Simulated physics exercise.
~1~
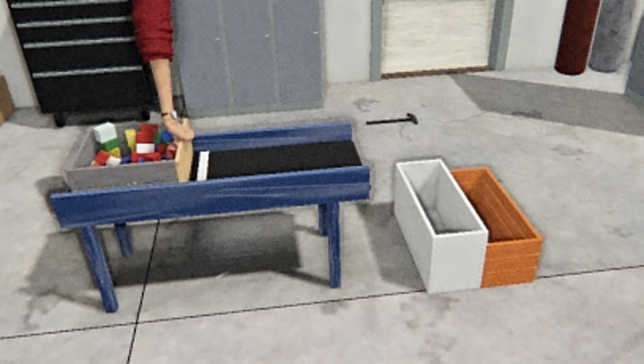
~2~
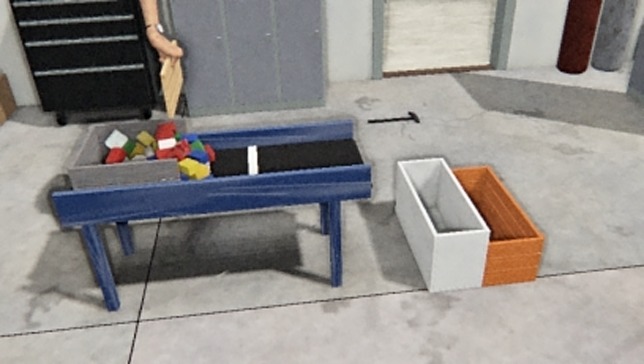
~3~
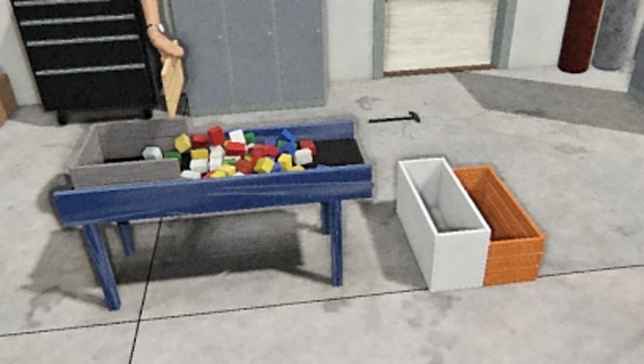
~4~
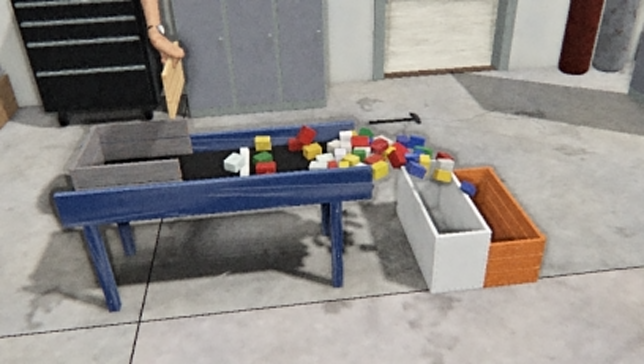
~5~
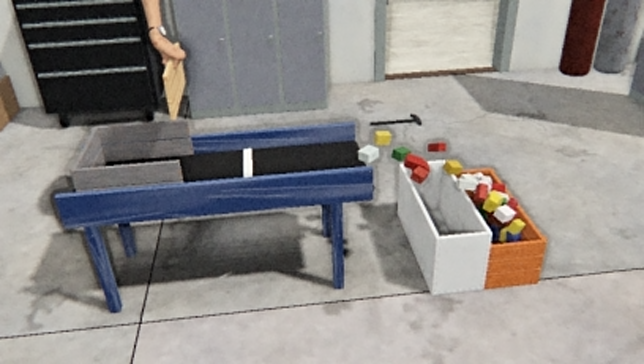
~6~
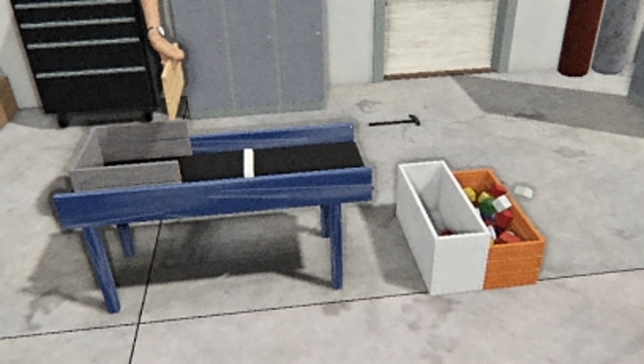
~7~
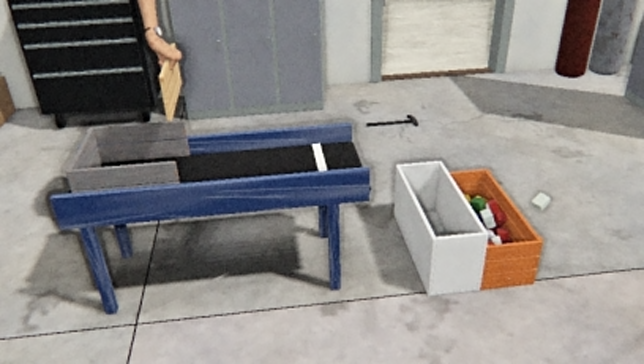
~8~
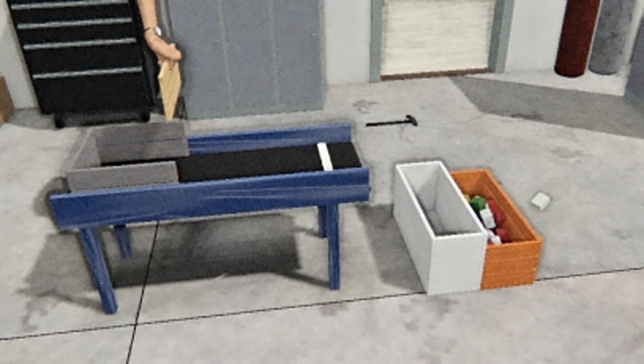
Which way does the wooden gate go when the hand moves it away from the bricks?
The gate goes upward, lifted by the hand until it is clear of the pen and the belt.
